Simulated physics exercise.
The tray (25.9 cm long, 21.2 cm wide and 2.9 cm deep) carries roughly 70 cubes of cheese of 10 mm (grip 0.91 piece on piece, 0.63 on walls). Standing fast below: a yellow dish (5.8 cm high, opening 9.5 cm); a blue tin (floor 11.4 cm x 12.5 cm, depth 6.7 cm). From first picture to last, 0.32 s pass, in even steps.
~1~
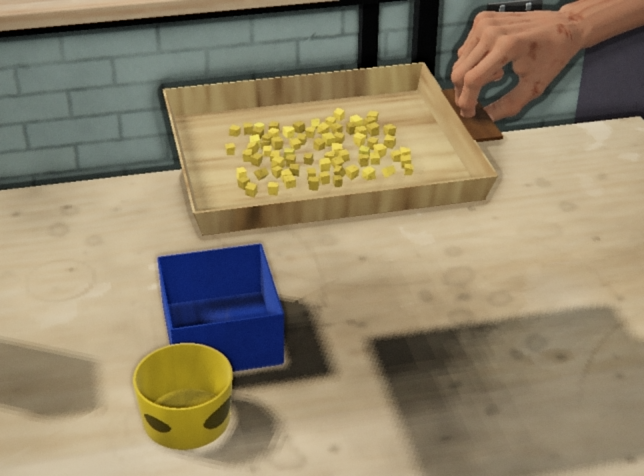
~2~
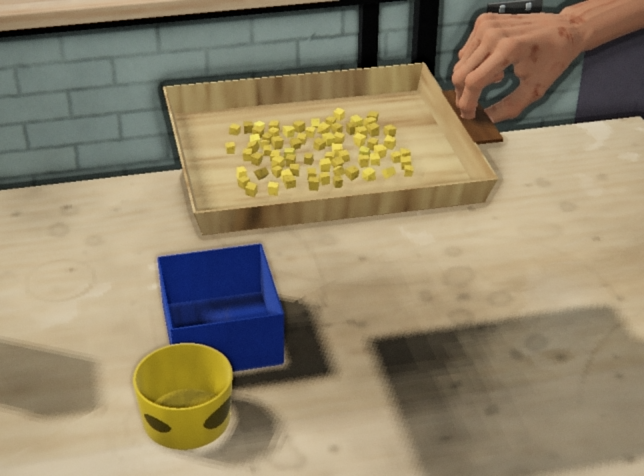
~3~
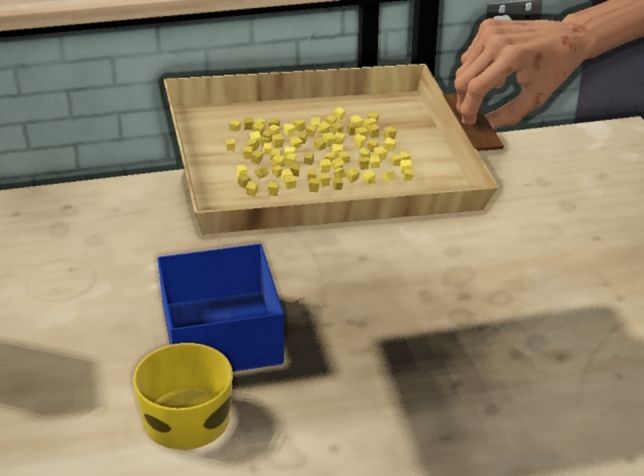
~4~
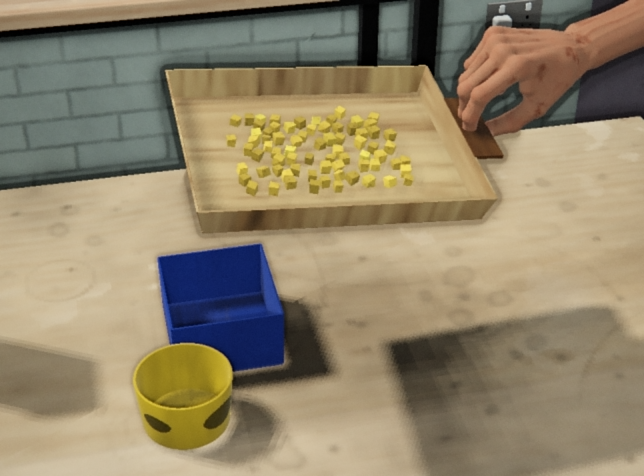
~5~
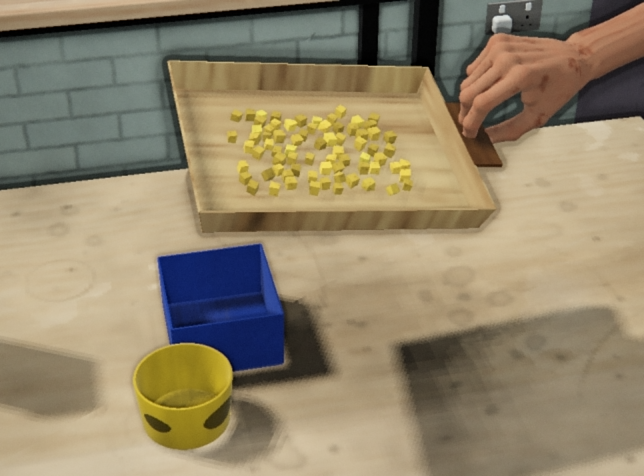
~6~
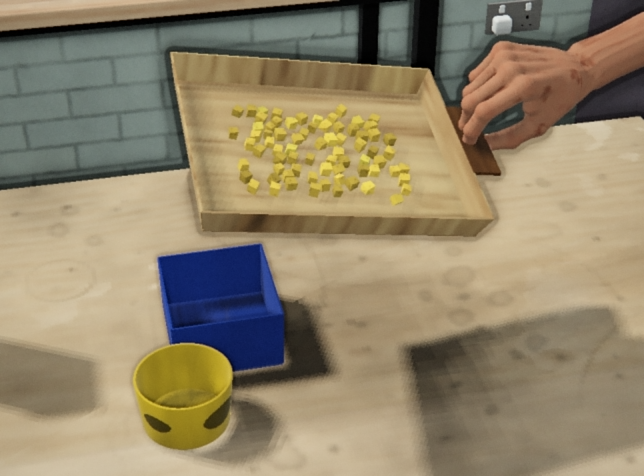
A hand reaches in from the upper right, gripping the brown handle of a shallow wooden tray above a pale wooden worktop, seen from slightly above against grey-green tiles. Small yellow cubes lie scattered across the tray, with a blue square tin and a round yellow dish below it. The hand gradually tilts the tray, its front right side dipping slightly, while the cubes barely shift and the camera stays still.
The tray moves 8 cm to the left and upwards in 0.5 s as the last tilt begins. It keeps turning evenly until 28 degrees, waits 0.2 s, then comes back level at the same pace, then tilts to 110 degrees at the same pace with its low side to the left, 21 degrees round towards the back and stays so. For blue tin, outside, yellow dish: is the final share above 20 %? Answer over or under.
Blue tin: Over, outside: Over, yellow dish: Under.
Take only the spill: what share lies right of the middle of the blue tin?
Roughly 20 per cent.
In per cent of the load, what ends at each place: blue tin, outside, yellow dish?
Blue tin 50; outside 45; yellow dish 5.
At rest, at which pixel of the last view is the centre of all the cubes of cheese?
At about (200, 321).
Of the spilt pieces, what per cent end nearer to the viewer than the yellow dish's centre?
Roughly 10 per cent.
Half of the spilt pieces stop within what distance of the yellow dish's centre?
Roughly 28 cm.
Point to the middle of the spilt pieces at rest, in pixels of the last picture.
Near (57, 313).
Then, 0.96 s after the last picture, tilt 3 degrees; tray 100 %; middle of all pieces on or above the table near (413, 182).
Then, 1.77 s after the last picture, tilt 37 degrees; tray 100 %; middle of all pieces on or above the table near (273, 118).
Then, 2.51 s after the last picture, tilt 81 degrees; blue tin 5 %, tray 55 %, outside 40 %; middle of all pieces on or above the table near (142, 269).
Then, 3.21 s after the last picture, tilt 110 degrees; blue tin 50 %, outside 45 %; middle of all pieces on or above the table near (153, 325).
In the end, yellow dish 5 %, blue tin 50 %, tray 0 %, outside 45 %.
